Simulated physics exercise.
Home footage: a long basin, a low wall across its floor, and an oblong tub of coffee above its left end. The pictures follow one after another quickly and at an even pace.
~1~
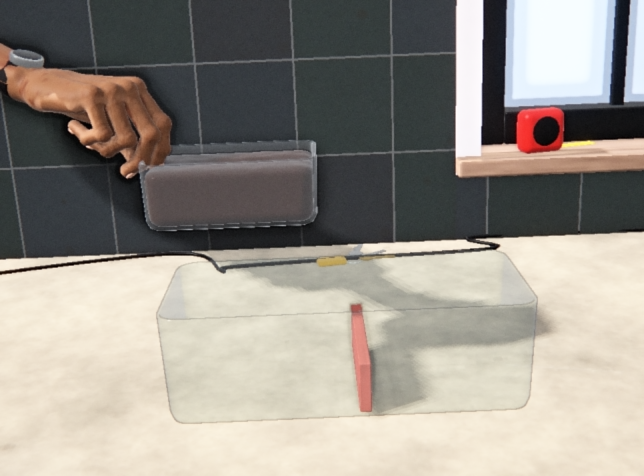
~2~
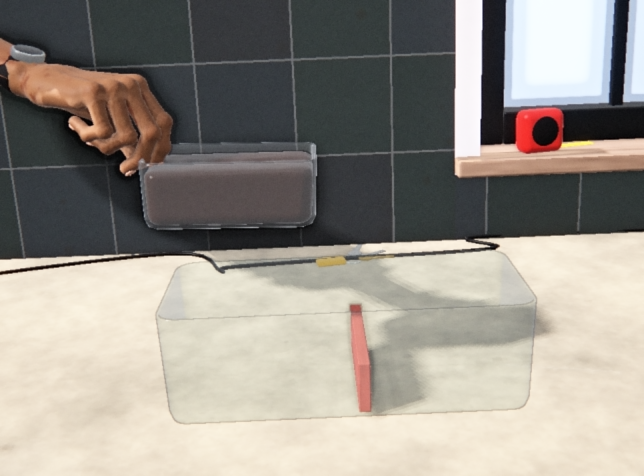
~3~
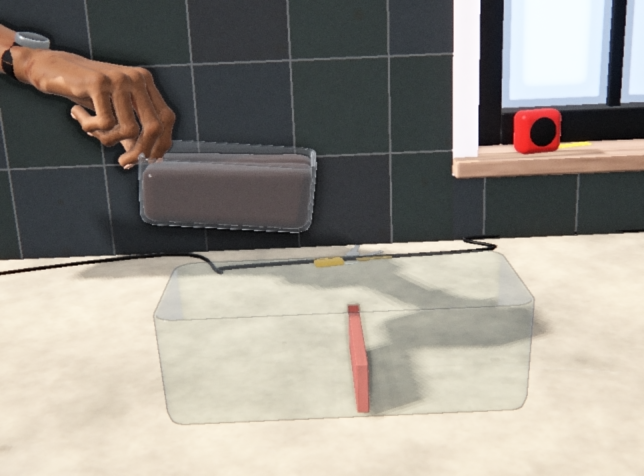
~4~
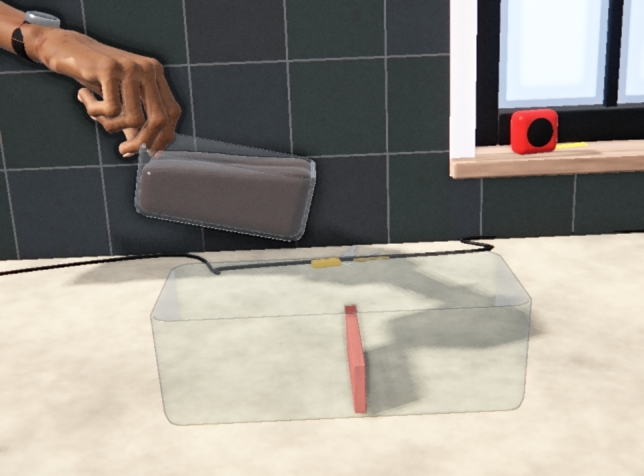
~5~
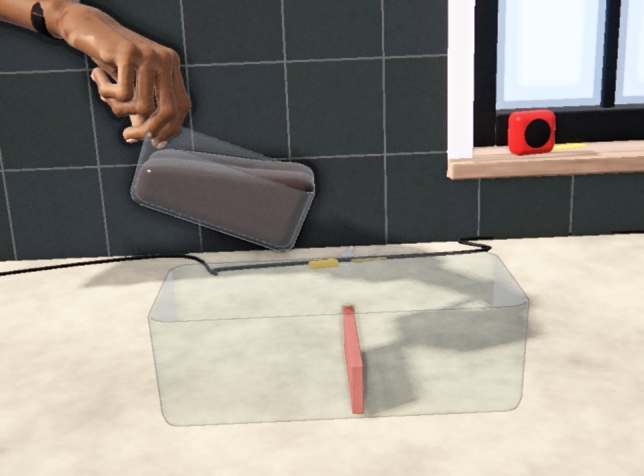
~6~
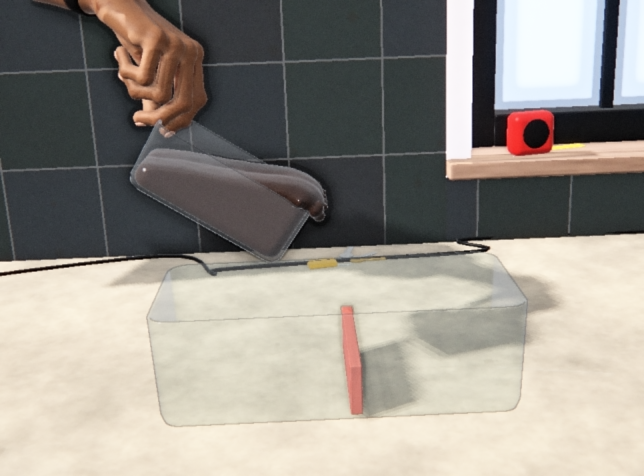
A hand tilting an oblong clear tub of dark coffee rightward above a long transparent basin, the liquid bulging over its right rim.
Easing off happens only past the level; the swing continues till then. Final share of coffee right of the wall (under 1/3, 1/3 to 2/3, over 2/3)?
1/3 to 2/3.
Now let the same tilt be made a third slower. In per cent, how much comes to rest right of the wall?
Roughly 70 %.
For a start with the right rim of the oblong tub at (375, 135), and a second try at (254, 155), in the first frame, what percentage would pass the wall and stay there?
85 and 5 per cent.
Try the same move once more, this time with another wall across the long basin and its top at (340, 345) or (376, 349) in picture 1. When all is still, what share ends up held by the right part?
With the first placement it is 70 %, with the second 40 %.
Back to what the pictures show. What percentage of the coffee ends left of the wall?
Around 45 %.
A moment on, the tilt is 97° and 9 per cent is still to pour, 21 is left of the wall and 50 right of it.
Next, the tilt is 108° and 1 per cent is still to pour, 39 is left of the wall and 50 right of it.
Then the tilt is 108° and 0 per cent is still to pour, 42 is left of the wall and 54 right of it.
Later the tilt is 108° and 0 per cent is still to pour, 43 is left of the wall and 54 right of it.
At rest 43 per cent lies left of the wall, 54 right of it and 3 outside.
